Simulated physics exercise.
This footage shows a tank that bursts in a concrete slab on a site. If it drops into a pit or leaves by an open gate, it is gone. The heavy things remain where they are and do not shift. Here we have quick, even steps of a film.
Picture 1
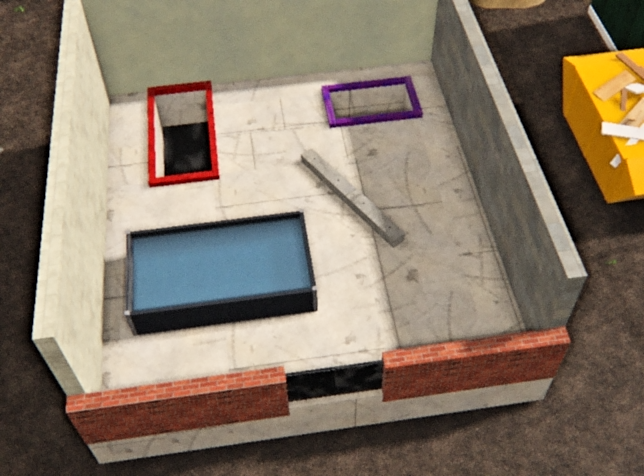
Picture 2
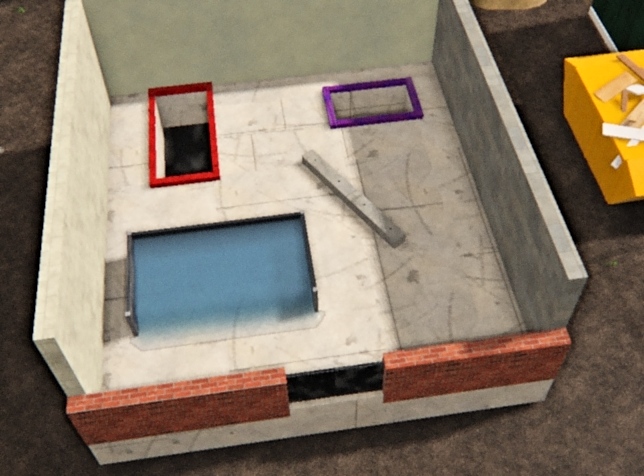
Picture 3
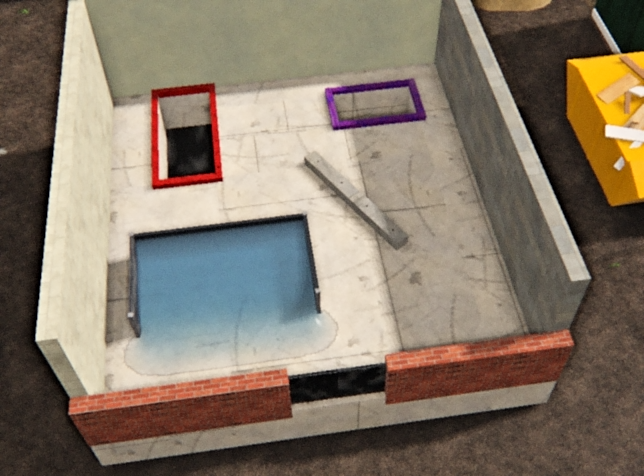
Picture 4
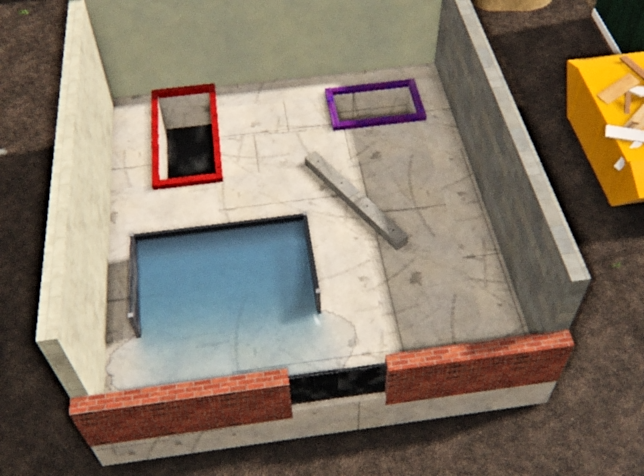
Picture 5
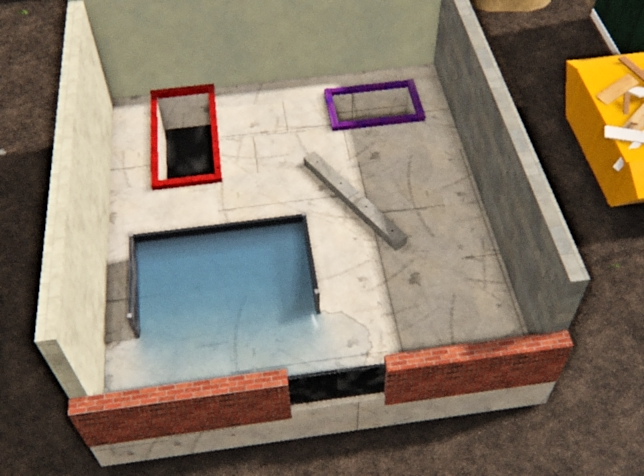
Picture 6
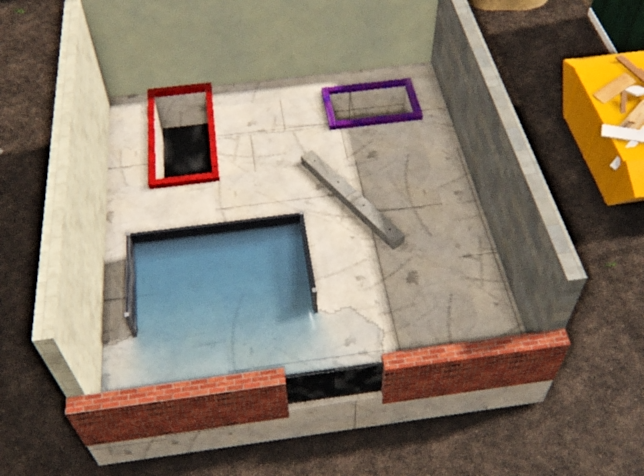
On a walled concrete slab seen from above at an angle, the view stays nearly still, with only slight shifts. A dark-edged tank of blue water sits at left below a red-framed opening, with a purple frame at upper right, a grey beam between, and low brick walls in front. The tank's near side opens, and water pours out, spreading across the pale floor toward the viewer and rightward.
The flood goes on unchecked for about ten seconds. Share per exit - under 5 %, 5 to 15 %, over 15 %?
The gate drains a share short of five per cent; the red pit drains a share short of five per cent; the purple pit drains a share short of five per cent.
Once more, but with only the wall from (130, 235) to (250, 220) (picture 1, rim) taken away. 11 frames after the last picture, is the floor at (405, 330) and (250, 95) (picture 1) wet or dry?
Lab note, in order - left bare; inundated.
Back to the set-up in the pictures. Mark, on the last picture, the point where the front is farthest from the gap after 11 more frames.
About at (526, 360).
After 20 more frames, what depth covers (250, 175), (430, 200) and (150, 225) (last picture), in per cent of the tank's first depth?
In the order asked, some 0, 0 and 4 in a hundred.
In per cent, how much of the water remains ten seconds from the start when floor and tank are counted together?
I'd put it at about 98 per cent.
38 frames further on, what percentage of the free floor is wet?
Close to 60 percent, by my reckoning.
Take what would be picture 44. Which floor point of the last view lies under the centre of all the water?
I'd mark it close to (289, 275).
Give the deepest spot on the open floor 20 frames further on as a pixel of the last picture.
Deepest spot: Near (513, 362).
A moment on, water covers 15 % of the floor; the gate 0 %, the red pit 0 %, the purple pit 0 %.
Next, water covers 25 % of the floor; the gate 0 %, the red pit 0 %, the purple pit 0 %.
Then, water covers 40 % of the floor; the gate 0 %, the red pit 0 %, the purple pit 0 %.
Later, water covers 60 % of the floor; the gate 0 %, the red pit 1 %, the purple pit 0 %.
In the end, water covers 85 % of the floor; the gate 0 %, the red pit 1 %, the purple pit 0 %.
